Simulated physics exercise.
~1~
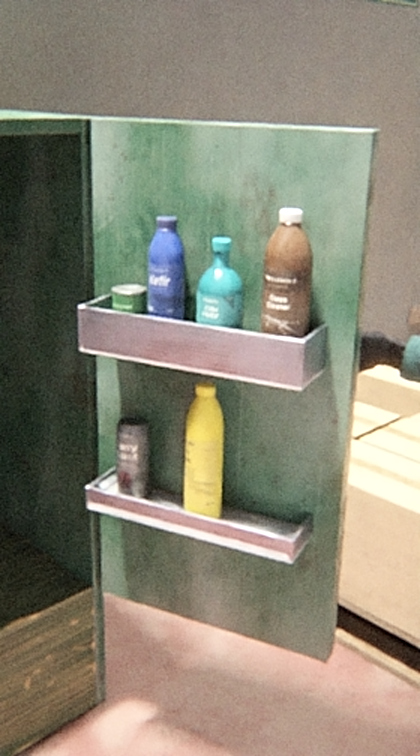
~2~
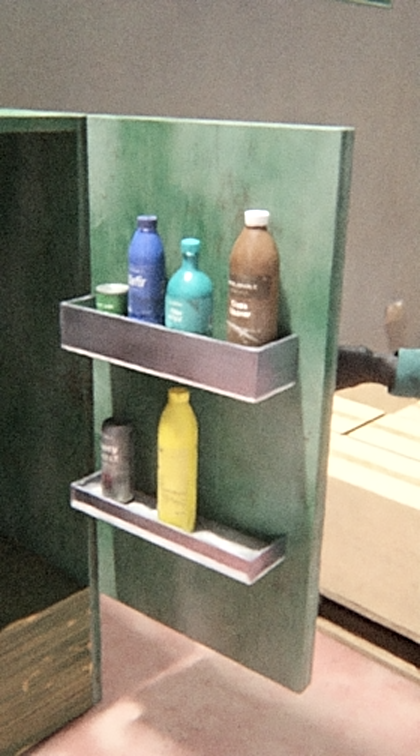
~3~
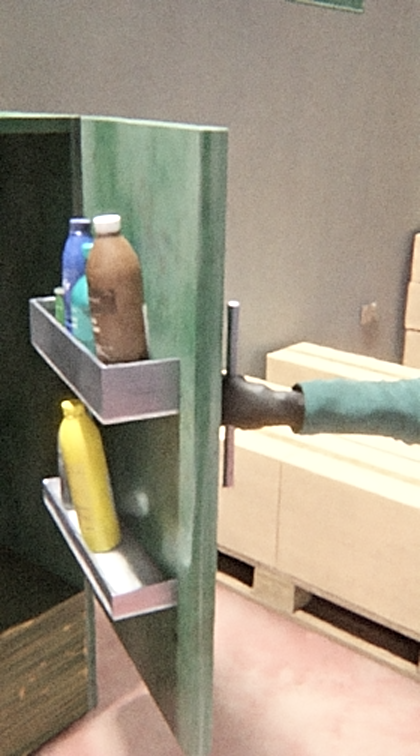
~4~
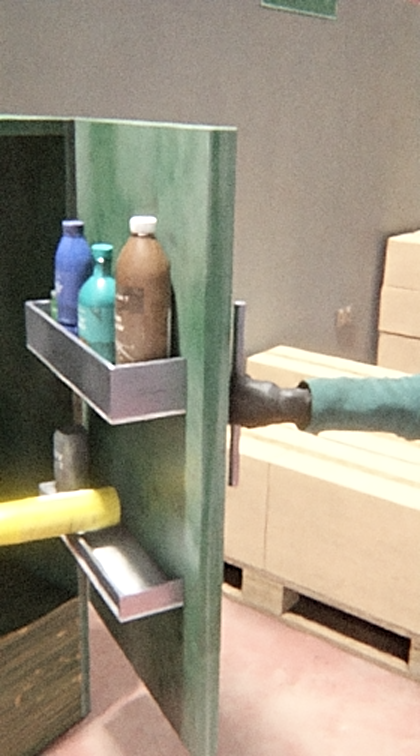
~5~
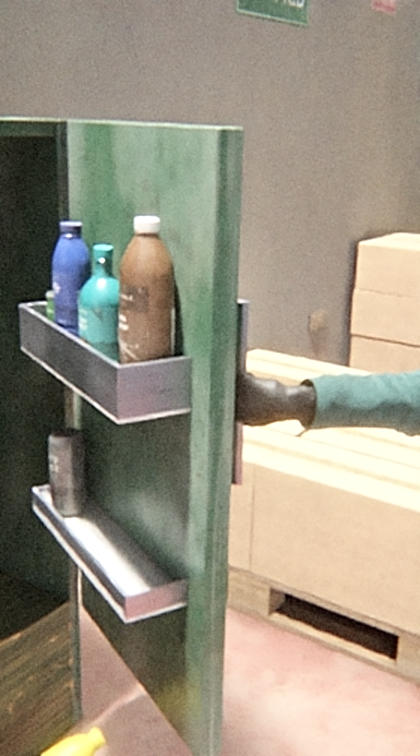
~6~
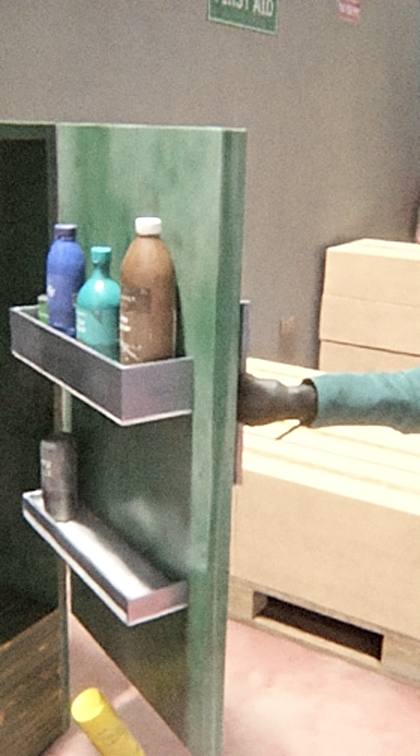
Gloved hand swinging a green cabinet door until it stops, the yellow bottle tipping off the lower rack and dropping below.
